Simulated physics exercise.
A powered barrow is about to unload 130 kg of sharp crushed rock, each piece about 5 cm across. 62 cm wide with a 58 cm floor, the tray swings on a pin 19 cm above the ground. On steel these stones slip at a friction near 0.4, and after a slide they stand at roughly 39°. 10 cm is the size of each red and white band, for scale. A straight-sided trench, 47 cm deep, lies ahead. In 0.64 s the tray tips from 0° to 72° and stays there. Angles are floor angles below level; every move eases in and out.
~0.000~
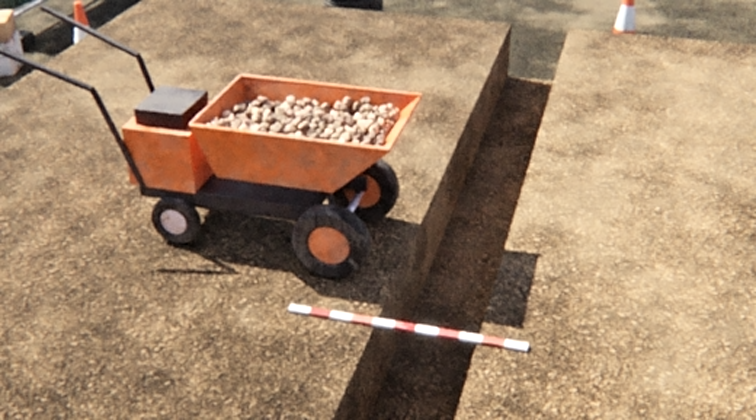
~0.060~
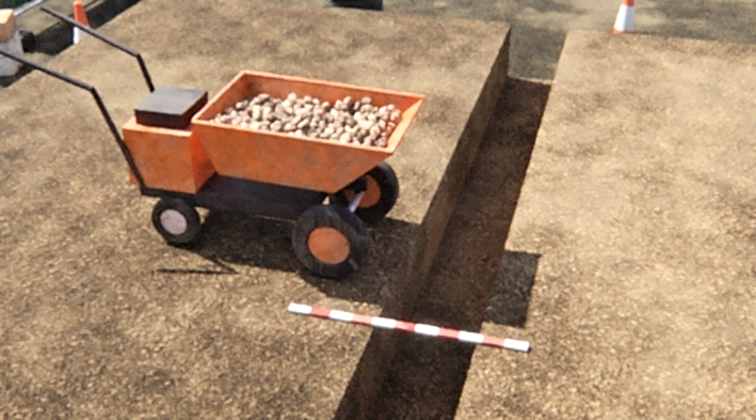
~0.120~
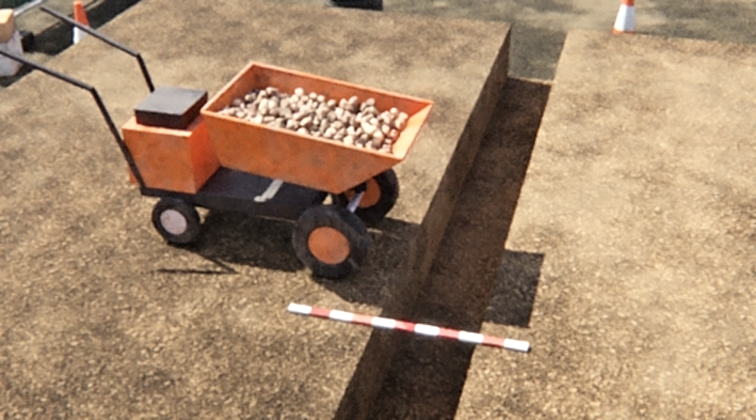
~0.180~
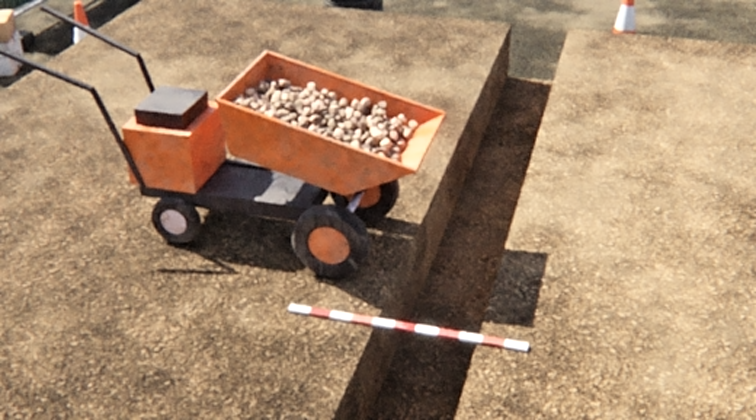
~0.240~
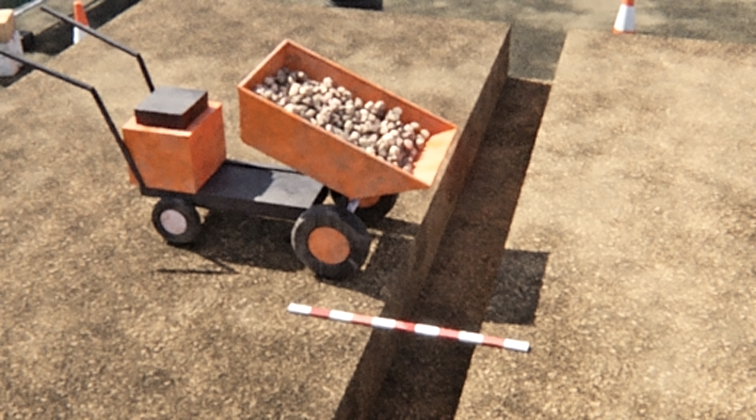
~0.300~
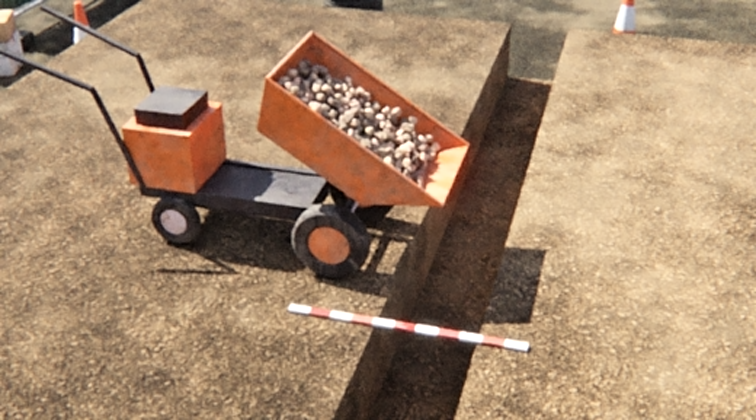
An orange barrow tilts its stone-filled tray steeply down to the right beside a narrow trench.
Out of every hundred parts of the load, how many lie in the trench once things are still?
Around 56 out of 100.
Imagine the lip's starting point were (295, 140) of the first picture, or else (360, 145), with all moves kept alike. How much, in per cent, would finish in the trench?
From the first place around 75 per cent, from the other around 85.
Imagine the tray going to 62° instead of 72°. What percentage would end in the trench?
In that case near 45 per cent.
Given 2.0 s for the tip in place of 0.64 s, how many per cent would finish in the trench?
Estimate: About 75 %.
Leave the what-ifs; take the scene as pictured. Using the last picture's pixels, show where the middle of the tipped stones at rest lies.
Resting centre: About (490, 318).
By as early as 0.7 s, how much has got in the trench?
By then, around 15 percent.
After 0.5 s the floor is at 61°; 100 % in the tray; the foremost stones are at (460, 213).
After 0.7 s the floor is at 72°; 74 % in the tray, 17 % in the trench, 8 % past the trench; the foremost stones are at (523, 282).
After 1.1 s the floor is at 72°; 12 % in the tray, 43 % in the trench, 45 % past the trench; the foremost stones are at (690, 290).
After 3.0 s the floor is at 72°; 0 % in the tray, 56 % in the trench, 44 % past the trench; the foremost stones are past the picture's edge.
